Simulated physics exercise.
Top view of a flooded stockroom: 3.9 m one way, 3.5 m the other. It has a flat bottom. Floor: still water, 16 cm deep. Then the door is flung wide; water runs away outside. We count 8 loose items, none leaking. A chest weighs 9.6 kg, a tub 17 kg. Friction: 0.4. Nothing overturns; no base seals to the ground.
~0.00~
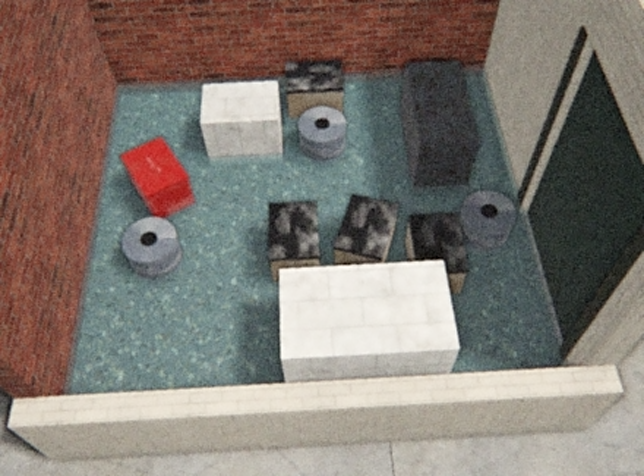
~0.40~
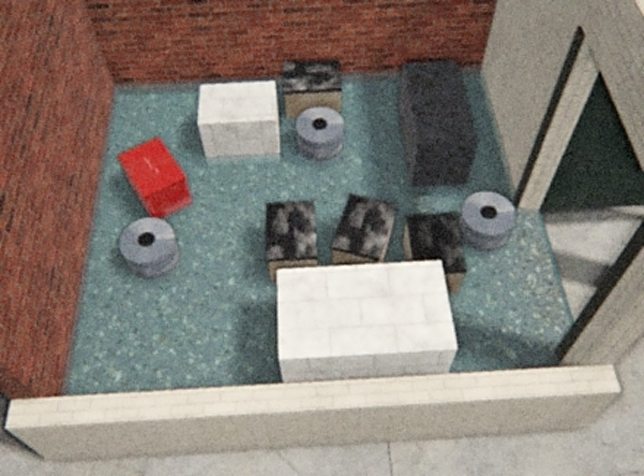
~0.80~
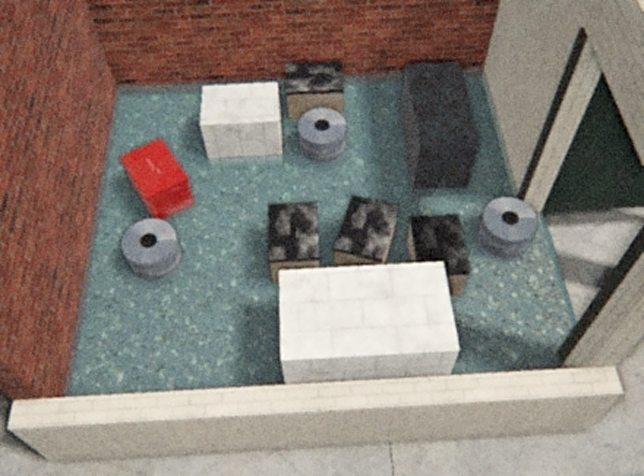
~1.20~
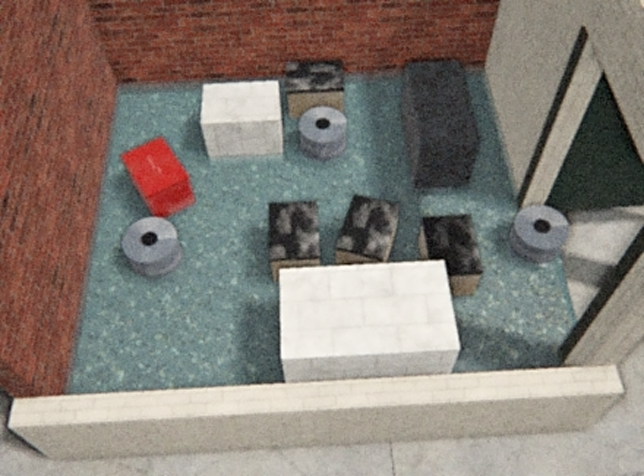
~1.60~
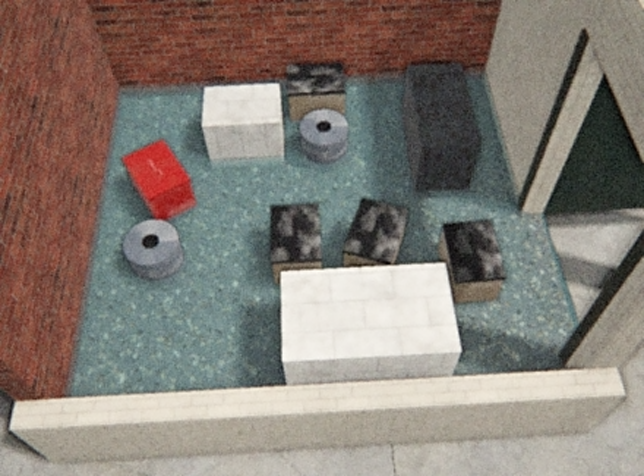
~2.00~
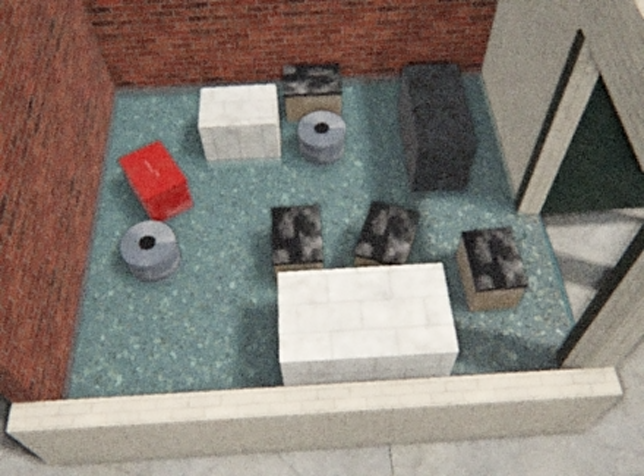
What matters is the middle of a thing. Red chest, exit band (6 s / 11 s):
Its exit comes too late for the window, if at all.
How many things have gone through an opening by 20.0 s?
The answer is 5 at that time.
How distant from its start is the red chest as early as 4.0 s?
Shift by then: About 10 cm.
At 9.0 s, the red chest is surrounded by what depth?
Around 10 cm.
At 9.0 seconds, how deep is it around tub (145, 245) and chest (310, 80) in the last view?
Some 10 cm at the first, some 10 cm at the second.
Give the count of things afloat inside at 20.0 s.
Count: 1.
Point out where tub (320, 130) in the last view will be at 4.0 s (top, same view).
Position: Approx. (343, 145).
After 4.0 s the red chest is near (166, 174), 0.1 m from its start, afloat; 2 of 8 are out; 6 afloat.
After 9.0 s the red chest is near (229, 179), 0.7 m from its start, afloat; 4 of 8 are out; 2 afloat.
After 16.0 s the red chest is near (347, 216), 1.8 m from its start, afloat; 4 of 8 are out; 2 afloat.
After 20.0 s the red chest has gone out (at 19.9 s); 5 of 8 are out; 1 afloat.
